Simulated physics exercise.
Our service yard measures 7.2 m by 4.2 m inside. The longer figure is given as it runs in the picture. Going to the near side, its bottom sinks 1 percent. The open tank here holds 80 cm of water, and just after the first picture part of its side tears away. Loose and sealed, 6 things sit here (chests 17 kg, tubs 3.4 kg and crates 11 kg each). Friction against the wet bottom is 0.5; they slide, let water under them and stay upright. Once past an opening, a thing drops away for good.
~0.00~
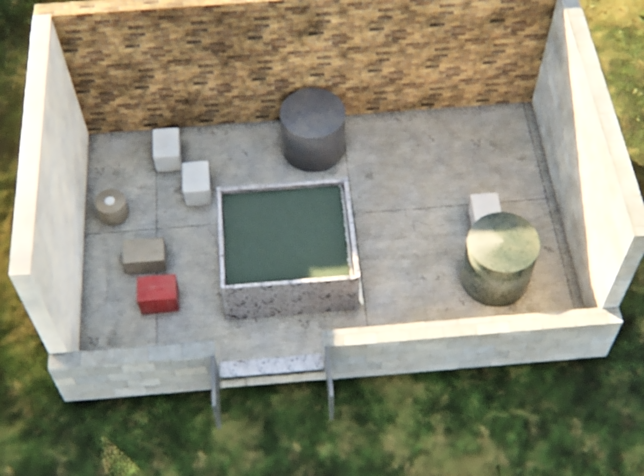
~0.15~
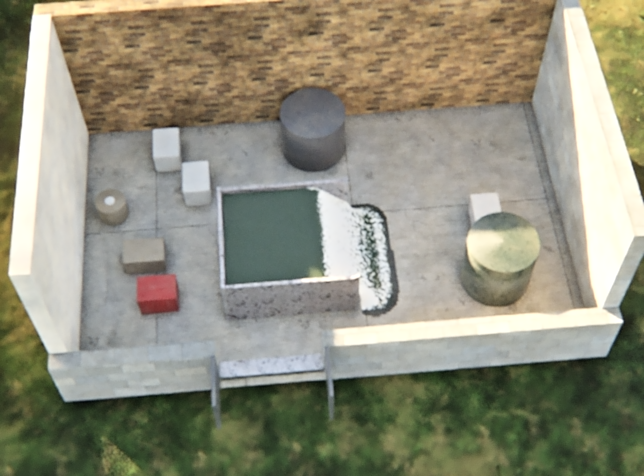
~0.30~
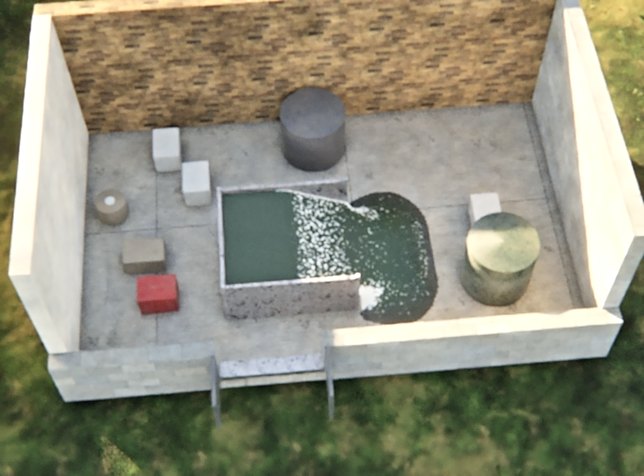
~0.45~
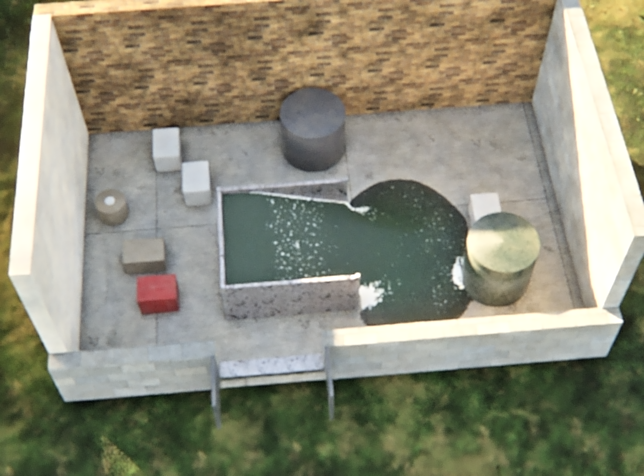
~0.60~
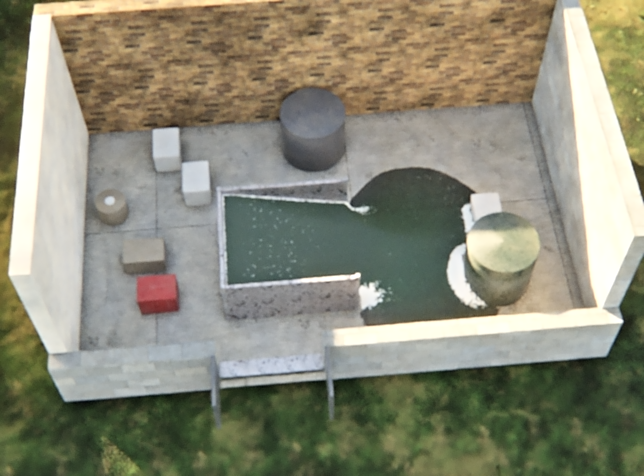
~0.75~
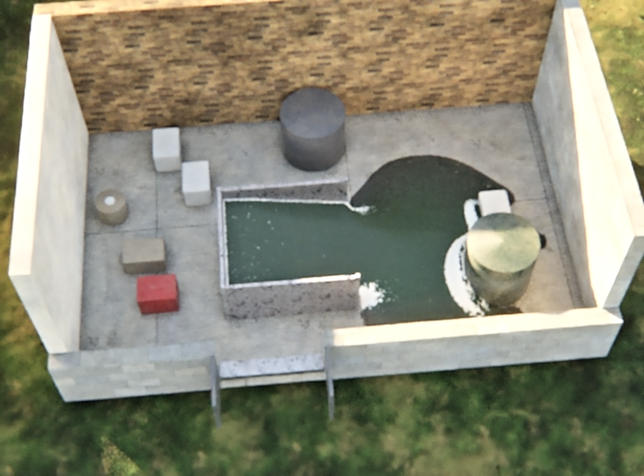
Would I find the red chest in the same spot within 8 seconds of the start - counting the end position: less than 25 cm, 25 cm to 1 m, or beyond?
It will scarcely move.
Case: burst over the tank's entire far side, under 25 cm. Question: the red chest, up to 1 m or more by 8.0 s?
So, for the red chest: It is carried a long way.
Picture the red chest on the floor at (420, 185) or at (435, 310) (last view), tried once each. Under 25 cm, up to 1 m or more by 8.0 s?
Run one, it gets swept far; run two, it gets swept far.
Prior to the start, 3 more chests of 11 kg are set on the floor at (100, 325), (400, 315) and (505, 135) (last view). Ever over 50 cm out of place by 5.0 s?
Note, same order as listed: Inside the limit, beyond the limit, beyond the limit.
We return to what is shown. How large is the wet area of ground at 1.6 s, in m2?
At that time the wet patch spans about 14 m2.
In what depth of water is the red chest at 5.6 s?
Around 1 cm.
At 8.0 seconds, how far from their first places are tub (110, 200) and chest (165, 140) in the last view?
First 20 cm, then 20 cm.
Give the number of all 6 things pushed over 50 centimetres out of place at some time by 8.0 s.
I count 2 of them.
After 1.6 s the red chest is near (156, 287), 0.0 m from its start, aground; 0 of 6 are out; 1 afloat.
After 3.6 s the red chest is near (156, 287), 0.0 m from its start, aground; 0 of 6 are out; 1 afloat.
After 5.6 s the red chest is near (156, 287), 0.0 m from its start, aground; 0 of 6 are out; 1 afloat.
After 8.0 s the red chest is near (156, 287), 0.0 m from its start, aground; 0 of 6 are out; 2 afloat.
